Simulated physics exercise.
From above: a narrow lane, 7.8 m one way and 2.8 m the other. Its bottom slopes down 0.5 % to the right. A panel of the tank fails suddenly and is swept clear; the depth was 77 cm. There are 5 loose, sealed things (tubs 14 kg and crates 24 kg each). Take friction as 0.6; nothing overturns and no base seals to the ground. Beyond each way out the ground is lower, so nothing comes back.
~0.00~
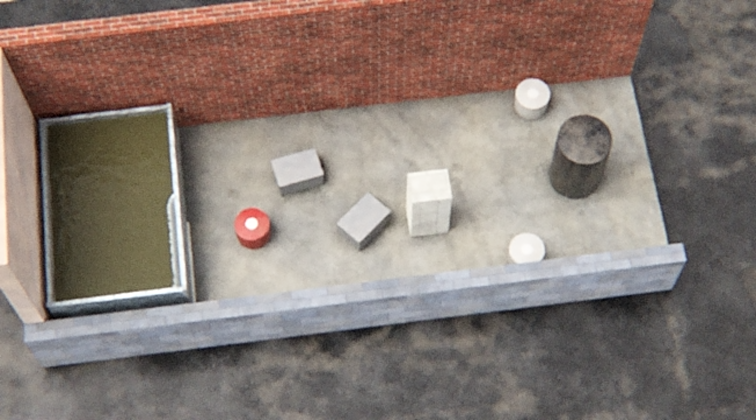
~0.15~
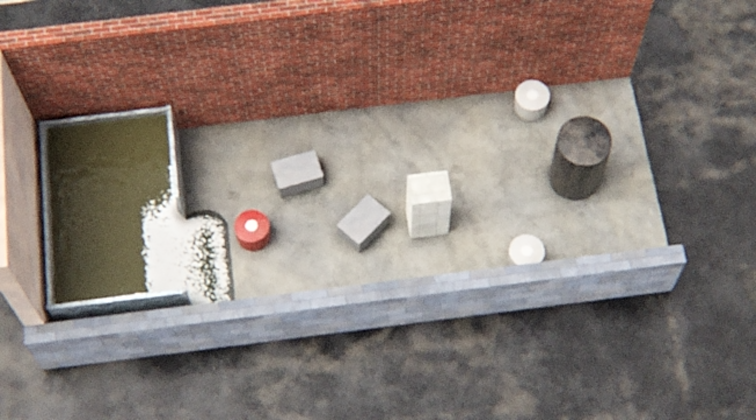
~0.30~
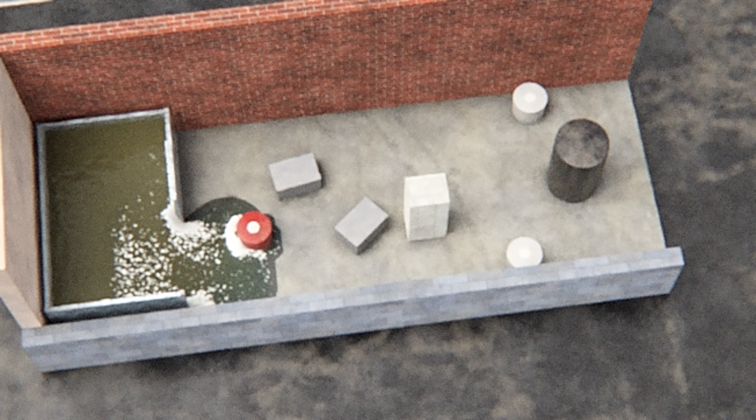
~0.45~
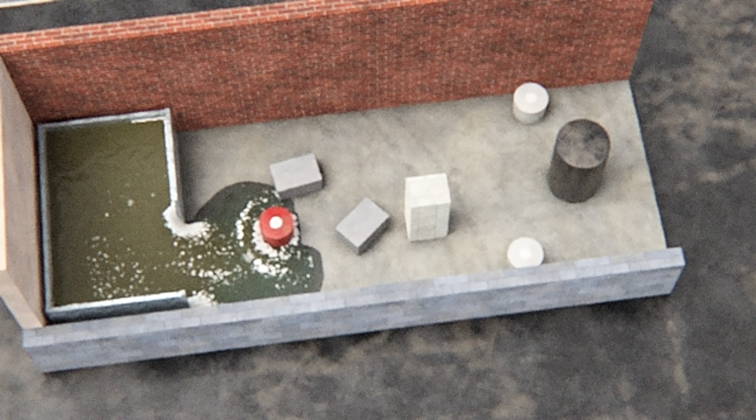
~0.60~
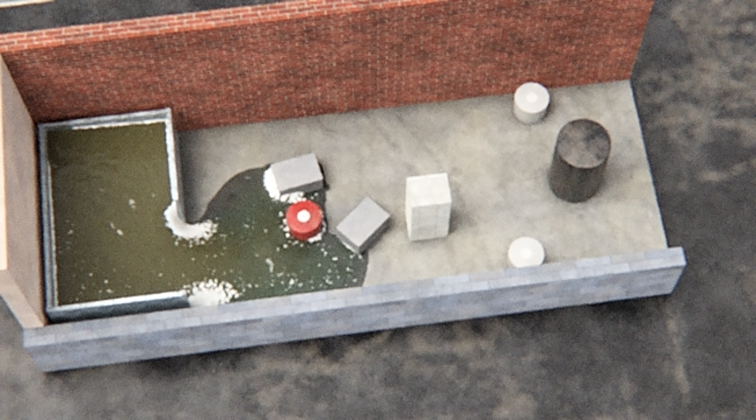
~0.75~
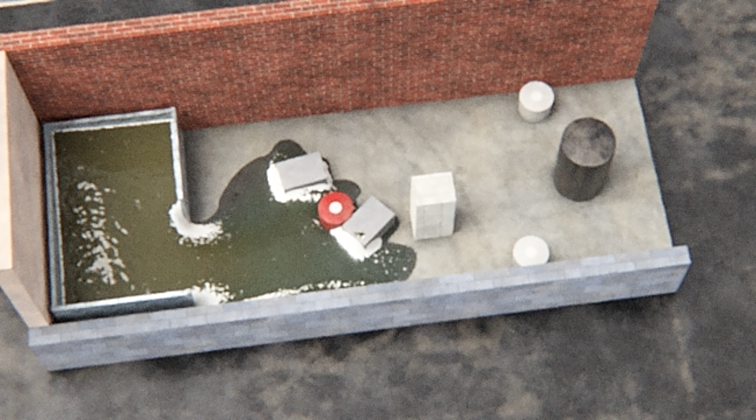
In a narrow walled lane seen from above, murky water bursts through a gap in a tank's right side and spreads rightward across the floor, pushing a red tub between two grey blocks while the other objects stay put.
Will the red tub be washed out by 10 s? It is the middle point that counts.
The red tub leaves.
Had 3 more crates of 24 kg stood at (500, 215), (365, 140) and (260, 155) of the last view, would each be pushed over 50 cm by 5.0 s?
In that order: Less, under, less.
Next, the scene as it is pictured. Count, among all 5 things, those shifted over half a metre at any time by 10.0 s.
That makes 4.
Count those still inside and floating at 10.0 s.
At that moment 0.
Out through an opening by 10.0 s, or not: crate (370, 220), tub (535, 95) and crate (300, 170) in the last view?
In turn: Gone, gone, inside.
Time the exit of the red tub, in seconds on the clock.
At about 3.5 s.
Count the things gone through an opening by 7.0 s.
4 of them.
After 2.0 s the red tub is near (445, 103), 3.1 m from its start, aground; 0 of 5 are out; 1 afloat.
After 4.5 s the red tub has gone out; 3 of 5 are out; 0 afloat.
After 7.0 s the red tub has gone out; 4 of 5 are out; 0 afloat.
After 10.0 s the red tub has gone out; 4 of 5 are out; 0 afloat.
